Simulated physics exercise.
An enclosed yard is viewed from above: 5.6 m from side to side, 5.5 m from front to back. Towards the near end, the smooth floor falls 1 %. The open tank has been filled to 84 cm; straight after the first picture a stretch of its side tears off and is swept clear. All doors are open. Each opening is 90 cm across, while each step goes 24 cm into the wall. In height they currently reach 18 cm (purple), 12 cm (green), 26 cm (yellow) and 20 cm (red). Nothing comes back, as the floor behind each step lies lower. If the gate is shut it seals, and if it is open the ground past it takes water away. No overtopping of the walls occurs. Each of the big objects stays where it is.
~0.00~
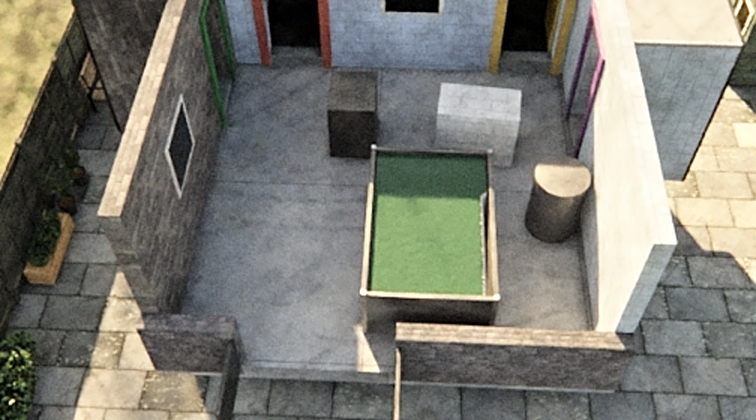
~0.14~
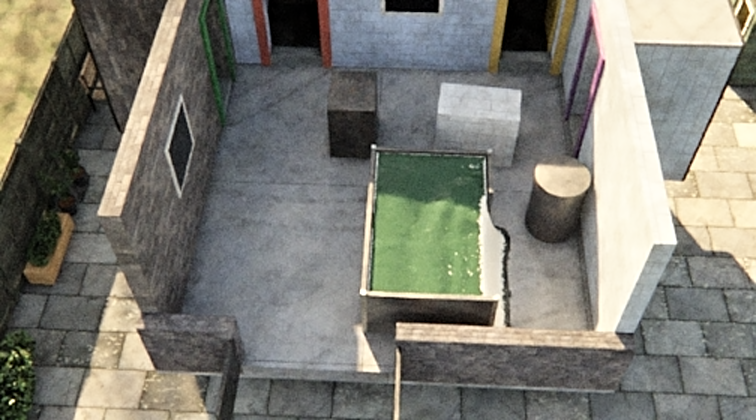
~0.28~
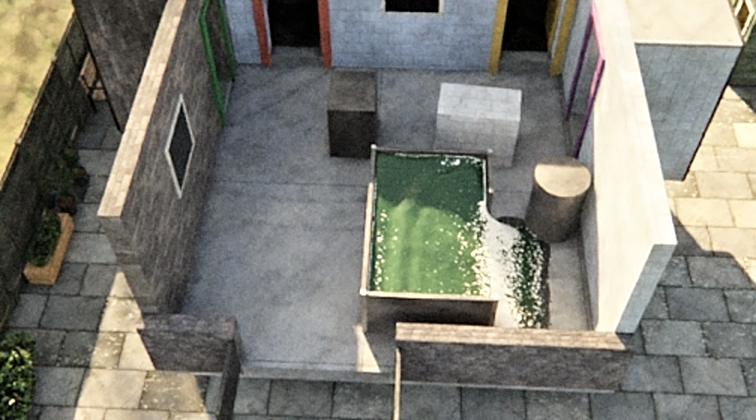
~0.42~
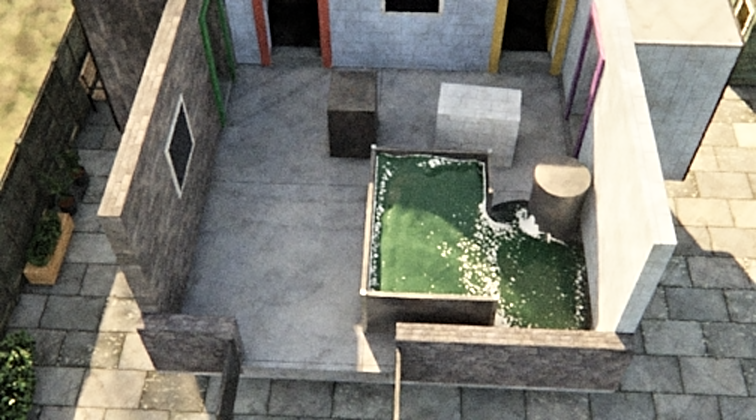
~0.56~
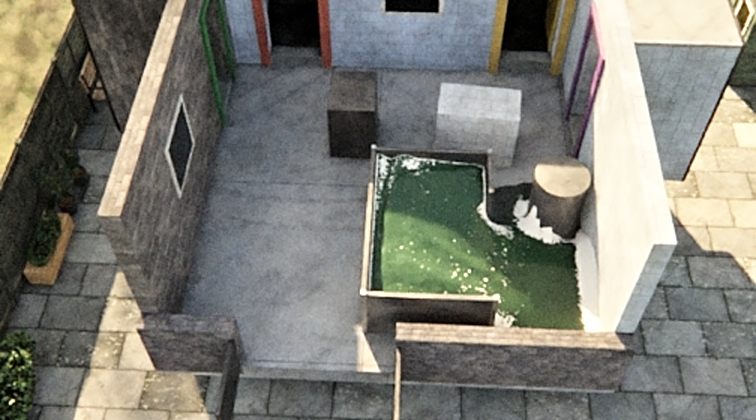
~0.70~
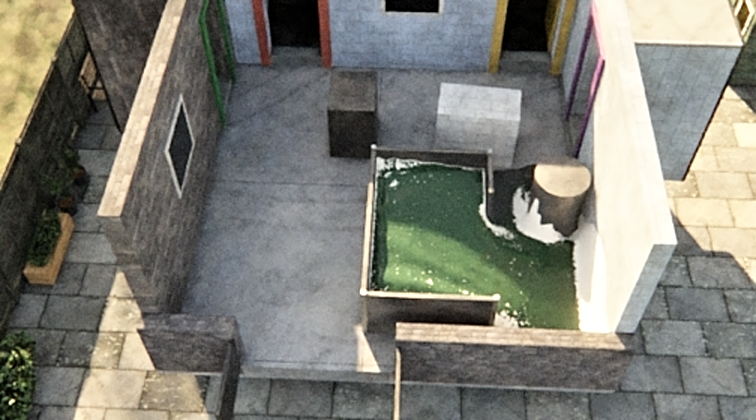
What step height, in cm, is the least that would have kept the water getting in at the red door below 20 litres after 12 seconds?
The least height is about 5.5 cm.
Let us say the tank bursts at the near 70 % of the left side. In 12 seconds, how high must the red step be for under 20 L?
Roughly 20 cm.
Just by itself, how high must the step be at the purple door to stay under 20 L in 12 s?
The purple one would have to be about 13.5 cm high.
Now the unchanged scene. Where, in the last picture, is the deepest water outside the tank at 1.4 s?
Near pixel (598, 364).
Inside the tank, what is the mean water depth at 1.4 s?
It averages roughly 42 centimetres.
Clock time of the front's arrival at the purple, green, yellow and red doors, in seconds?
So purple sees it at 1.1 s, green at 5.0 s, yellow at 1.8 s and red at 3.8 s.
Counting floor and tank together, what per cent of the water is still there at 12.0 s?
I'd say near 80 per cent is still there.
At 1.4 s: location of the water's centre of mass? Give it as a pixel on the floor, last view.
My guess is close to (495, 274).
After 1.4 s water covers 25 % of the floor, deepest (81 cm) near (598, 364); it has not reached the red door.
After 3.0 s water covers 50 % of the floor, deepest (38 cm) near (598, 364); it has not reached the red door.
After 12.0 s water covers 95 % of the floor, deepest (18 cm) near (585, 364); 9 cm at the red door, 0 litres in over its 20 cm step.
At the red door as built, the water arrived by 3.8 s and peaked near 11 cm at 7.4 s.
With a step of 4 cm, 38 litres would have come in within the 12 s; with 6.5 cm, 10 litres. So under 20 litres takes about 5.5 cm.
